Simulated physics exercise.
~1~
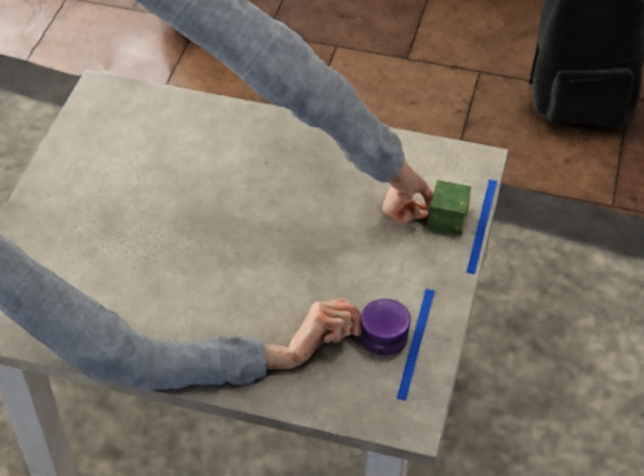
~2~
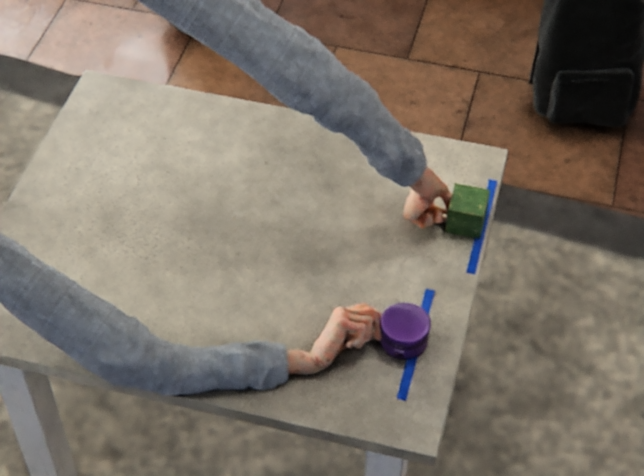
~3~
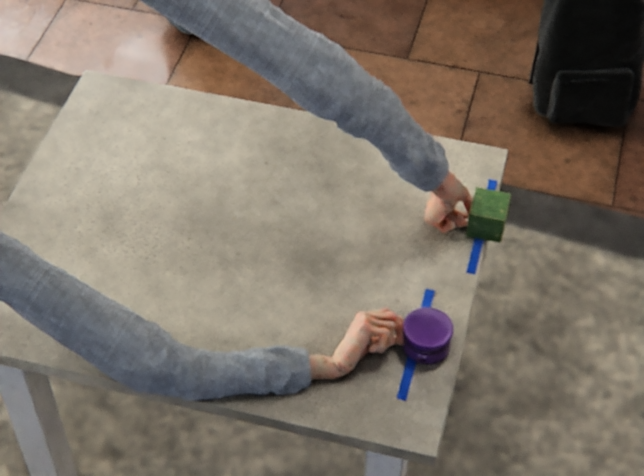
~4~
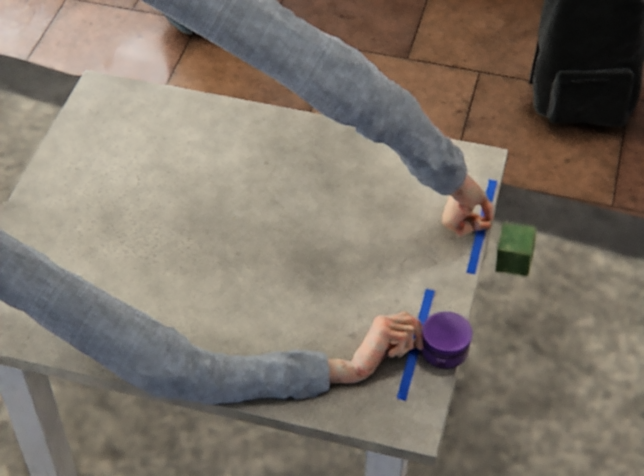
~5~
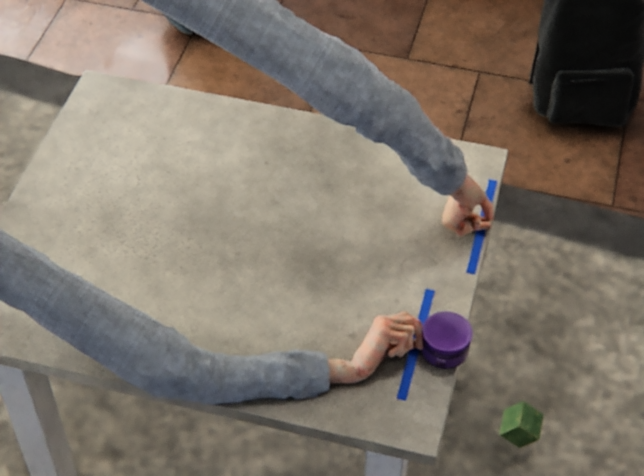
On a pale grey table beside a tiled floor, two denim-sleeved arms reach in from the left, one hand behind a green block and the other behind a round purple tub. Both hands push their objects right, toward blue strips of tape near the table's end. The block and the tub slide onto the strips and keep moving, the block reaching the edge first. The block then tips off and drops beside the table, while the tub moves slightly farther and stops. At the end, the block is far below the tabletop, and the tub remains at the edge by the still hand.
